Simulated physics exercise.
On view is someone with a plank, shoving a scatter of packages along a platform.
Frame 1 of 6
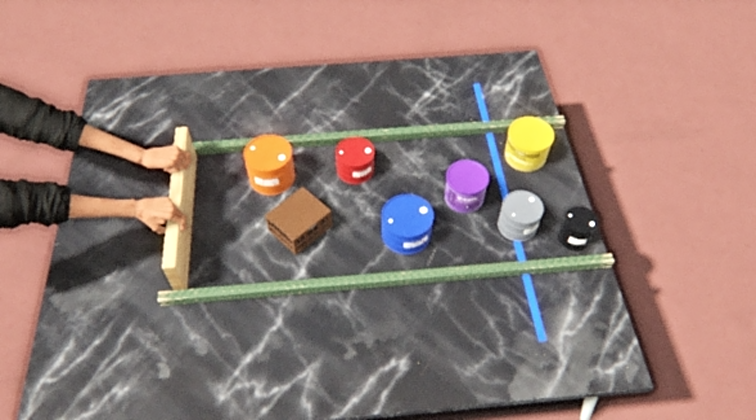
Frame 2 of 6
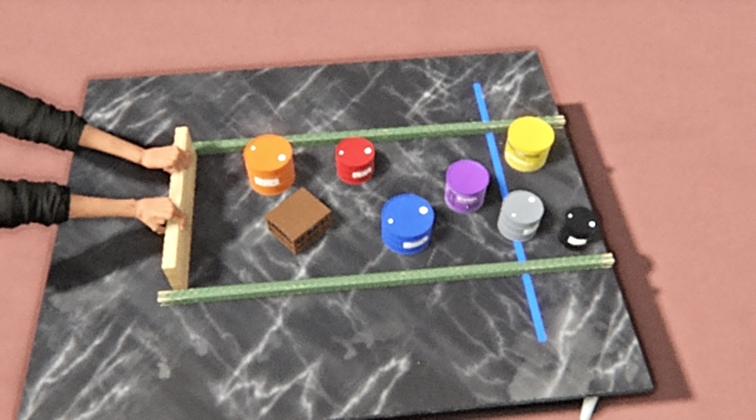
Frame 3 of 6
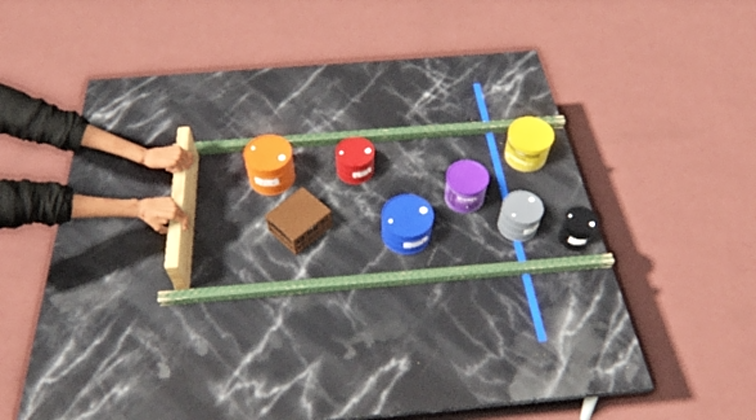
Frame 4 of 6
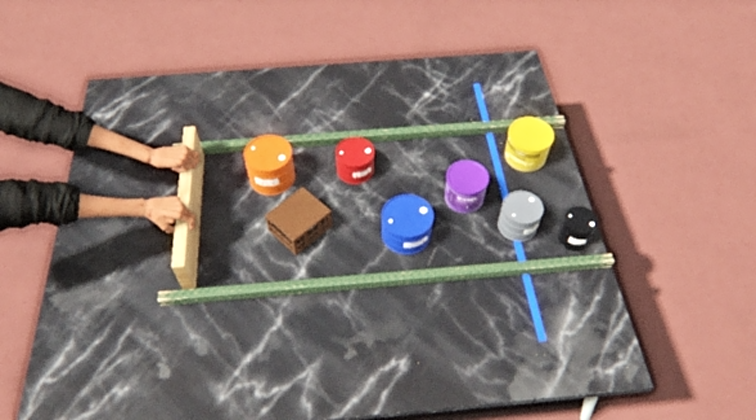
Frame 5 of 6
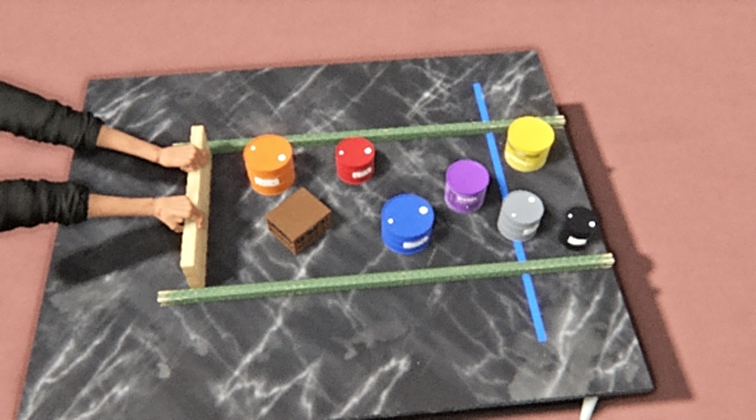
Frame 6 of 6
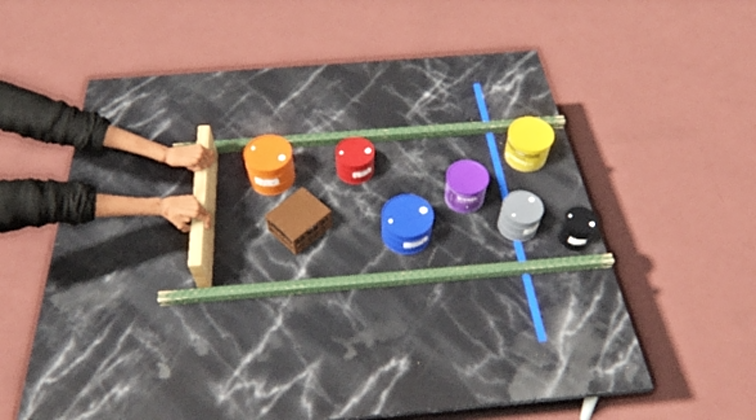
On a dark marbled platform, two hands slowly push a wooden plank rightward toward colourful canisters and a brown block, which stay still.
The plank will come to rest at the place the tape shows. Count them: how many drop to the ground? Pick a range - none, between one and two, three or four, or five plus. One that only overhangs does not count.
Range: Between one and two.
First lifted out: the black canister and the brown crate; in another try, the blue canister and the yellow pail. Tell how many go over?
Result, first then second: 1, 1.
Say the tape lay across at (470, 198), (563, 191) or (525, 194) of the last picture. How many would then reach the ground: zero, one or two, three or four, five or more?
Result per tape, in order - zero / more than four / three to four.
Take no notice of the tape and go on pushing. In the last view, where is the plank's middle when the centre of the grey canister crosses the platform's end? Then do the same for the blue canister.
The middle is at (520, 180) when it's the grey canister, and at (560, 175) when it's the blue canister.
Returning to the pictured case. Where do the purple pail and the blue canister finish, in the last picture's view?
One ends up near (566, 177) and the other near (542, 222).
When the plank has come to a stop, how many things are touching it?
The figure is 3.
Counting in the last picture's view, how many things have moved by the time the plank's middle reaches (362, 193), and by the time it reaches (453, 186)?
4, then 7.
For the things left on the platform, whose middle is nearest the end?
It's the black canister.
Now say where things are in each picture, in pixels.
The first frame shows black canister (578, 229); yellow pail (528, 145); grey canister (520, 216); plank (181, 207); tape (505, 195).
The second frame shows yellow pail (528, 145); orange canister (270, 165).
The third frame shows grey canister (520, 216); plank (184, 206).
The fourth frame shows black canister (577, 229); red canister (355, 160).
The fifth frame shows yellow pail (528, 145); blue canister (407, 224).
The sixth frame shows black canister (577, 229); yellow pail (528, 145); grey canister (520, 216); plank (205, 205); tape (505, 195).
Soon after, none off yet; black canister at rest near (577, 229); yellow pail at rest near (528, 145); grey canister at rest near (520, 216).
At rest, the number that fall off is one or two; fallen, yellow pail.
